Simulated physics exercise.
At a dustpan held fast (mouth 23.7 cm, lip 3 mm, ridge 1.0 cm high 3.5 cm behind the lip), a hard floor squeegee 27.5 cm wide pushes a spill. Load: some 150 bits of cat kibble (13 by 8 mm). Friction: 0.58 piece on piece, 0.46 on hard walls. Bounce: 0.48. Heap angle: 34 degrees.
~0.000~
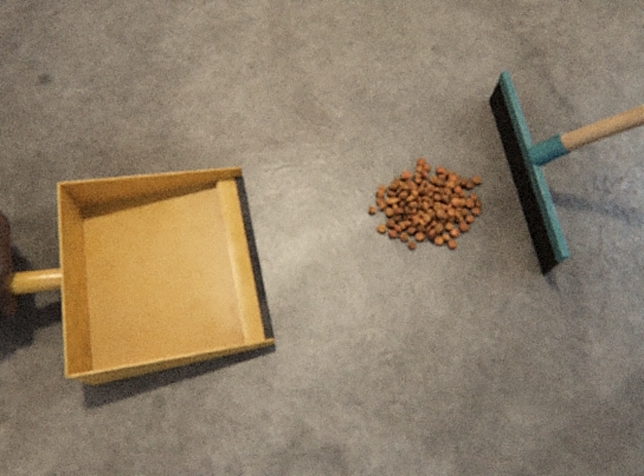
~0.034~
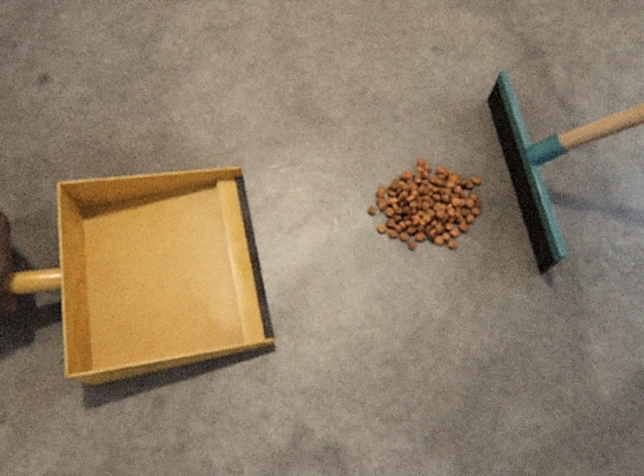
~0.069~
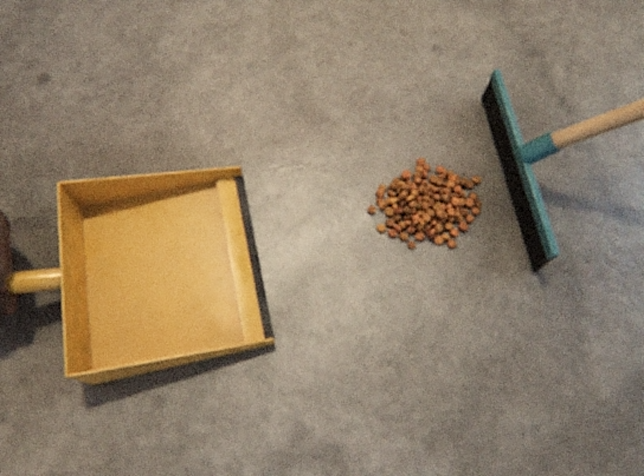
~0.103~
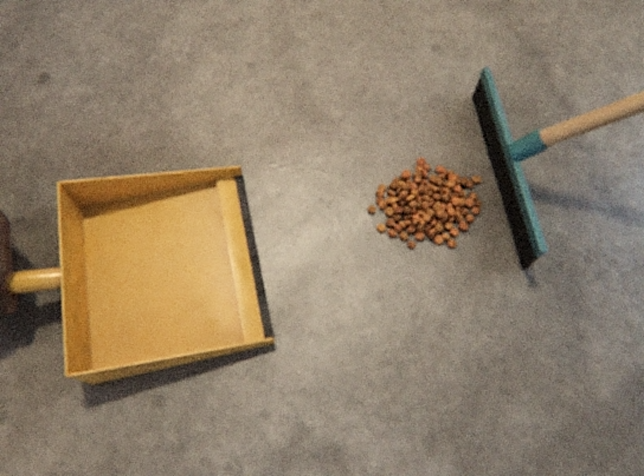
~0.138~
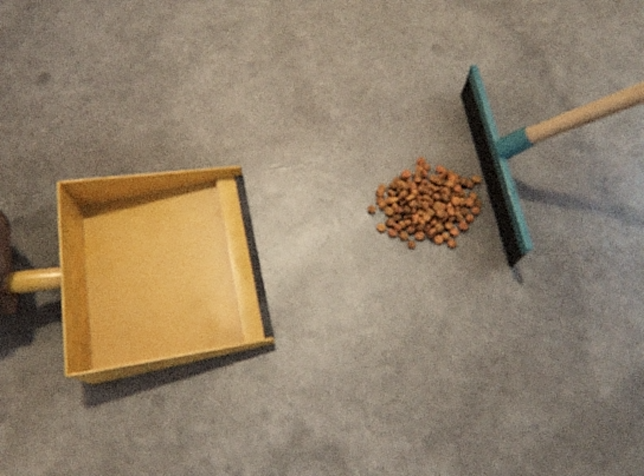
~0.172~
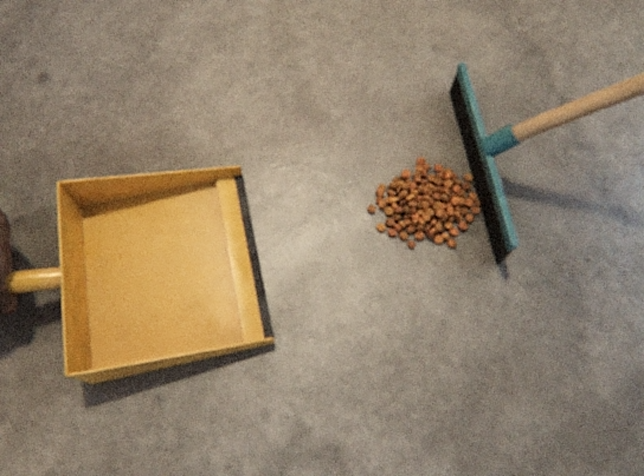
A teal squeegee with a black blade and a wooden handle slides slowly leftward over a mottled grey floor, seen from above by a still camera. A small heap of reddish-brown kibble lies right of centre, and a yellow dustpan with a dark front edge sits motionless at left, its handle gripped at the border. The blade closes the gap and touches the heap's right edge, barely nudging a few pieces.
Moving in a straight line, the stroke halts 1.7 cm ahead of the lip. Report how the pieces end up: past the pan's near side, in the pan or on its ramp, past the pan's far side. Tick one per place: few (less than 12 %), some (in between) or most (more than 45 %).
Past the pan's near side - few; in the pan or on its ramp - some; past the pan's far side - some.
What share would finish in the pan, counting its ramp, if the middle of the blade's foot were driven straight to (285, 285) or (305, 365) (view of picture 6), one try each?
Some 30 and 10 per cent.
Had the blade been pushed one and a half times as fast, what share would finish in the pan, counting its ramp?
It would be around 25 per cent.
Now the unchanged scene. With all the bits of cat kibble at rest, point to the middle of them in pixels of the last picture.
Est. centre at rest: (250, 191) px.
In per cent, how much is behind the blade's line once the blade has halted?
Roughly 25 per cent of it.
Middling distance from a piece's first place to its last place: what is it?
Near 26 cm.
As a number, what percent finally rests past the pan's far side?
I'd say around 35 percent.
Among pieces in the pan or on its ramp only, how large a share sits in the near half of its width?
About 0 percent of it.
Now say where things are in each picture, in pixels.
Blade from (561, 257) to (503, 79), moved 0.0 cm, 0 of the pieces shifted so far; middle of the pieces at (427, 205); pan at (158, 276), in the first picture.
Blade from (559, 257) to (501, 78), moved 0.3 cm, 0 of the pieces shifted so far; middle of the pieces at (427, 205), in the second picture.
Blade from (552, 255) to (495, 77), moved 1.2 cm, 0 of the pieces shifted so far; middle of the pieces at (427, 205), in the third picture.
Blade from (540, 252) to (485, 75), moved 2.6 cm, 0 of the pieces shifted so far; middle of the pieces at (427, 204), in the fourth picture.
Blade from (525, 249) to (472, 72), moved 4.3 cm, 0 of the pieces shifted so far; middle of the pieces at (427, 204), in the fifth picture.
Blade from (512, 246) to (460, 70), moved 5.9 cm, 6 of the pieces shifted so far; middle of the pieces at (427, 204); pan at (158, 274). The blade's pace is about 0.49 m/s, heading 25 degrees away from the viewer's side, in the sixth picture.
After 0.49 s, middle of the blade 17 cm from the lip; 0 % over the lip, far side 5 %, near side 0 %.
After 0.70 s, middle of the blade 8 cm from the lip; 0 % over the lip, far side 25 %, near side 0 %.
After 1.02 s, middle of the blade 3 cm from the lip; 20 % over the lip, far side 35 %, near side 0 %.
In the end, at 1.5 s, near side 0 %, pan 20 %, far side 35 %, in front of the lip or behind the blade 45 %.
